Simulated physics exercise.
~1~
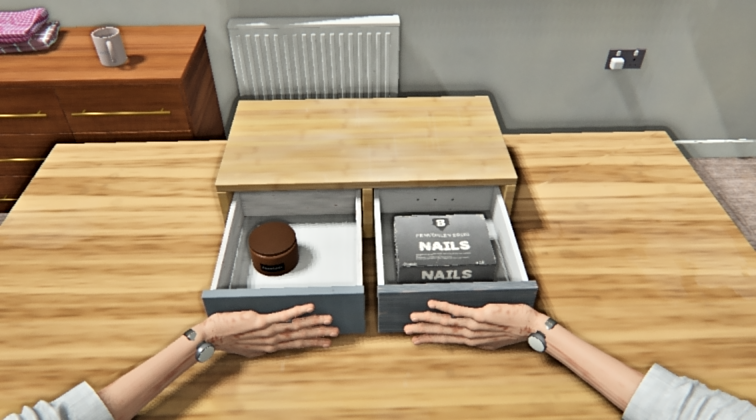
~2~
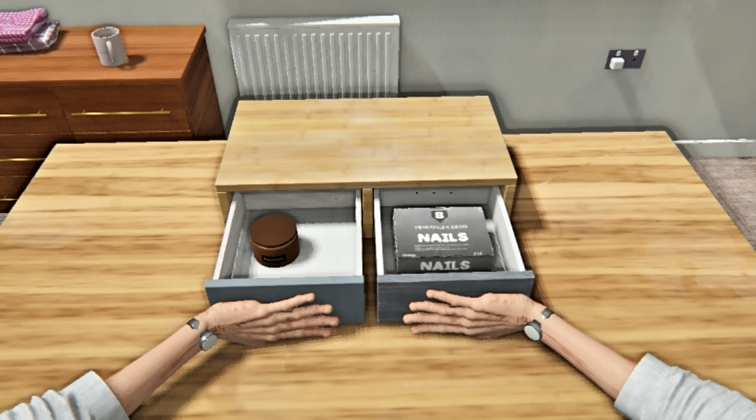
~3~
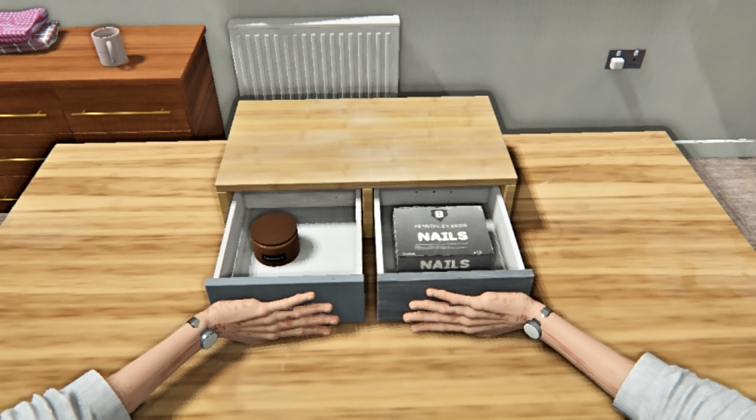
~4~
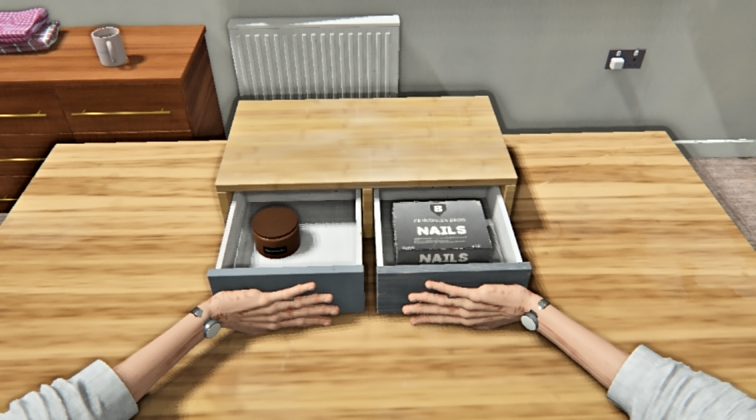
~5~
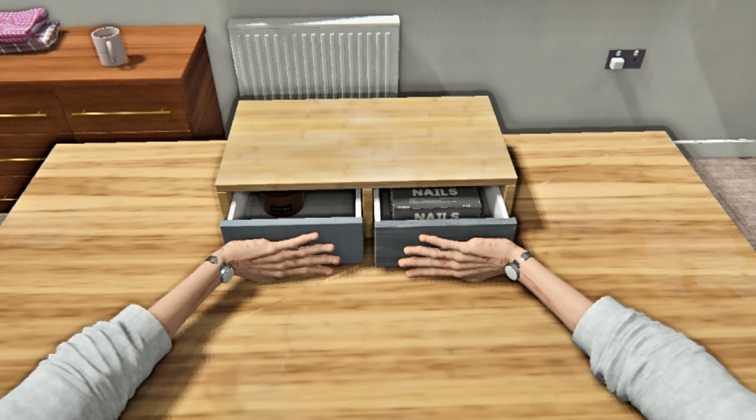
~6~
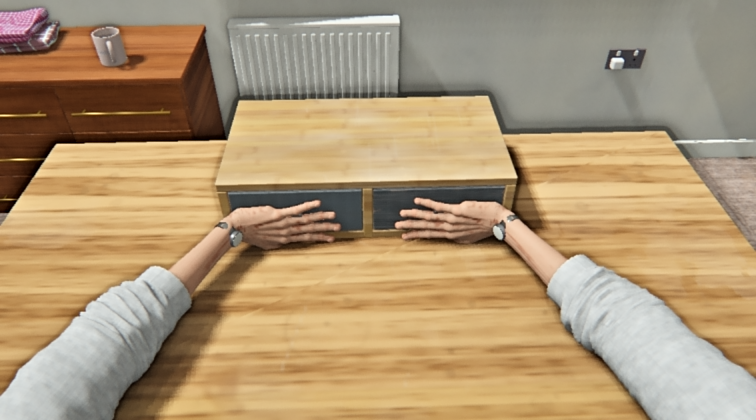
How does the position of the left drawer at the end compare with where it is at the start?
At the start the left drawer is pulled out towards the viewer with the brown jar showing, and by the end it has been pushed back into the chest so that its front sits flush.
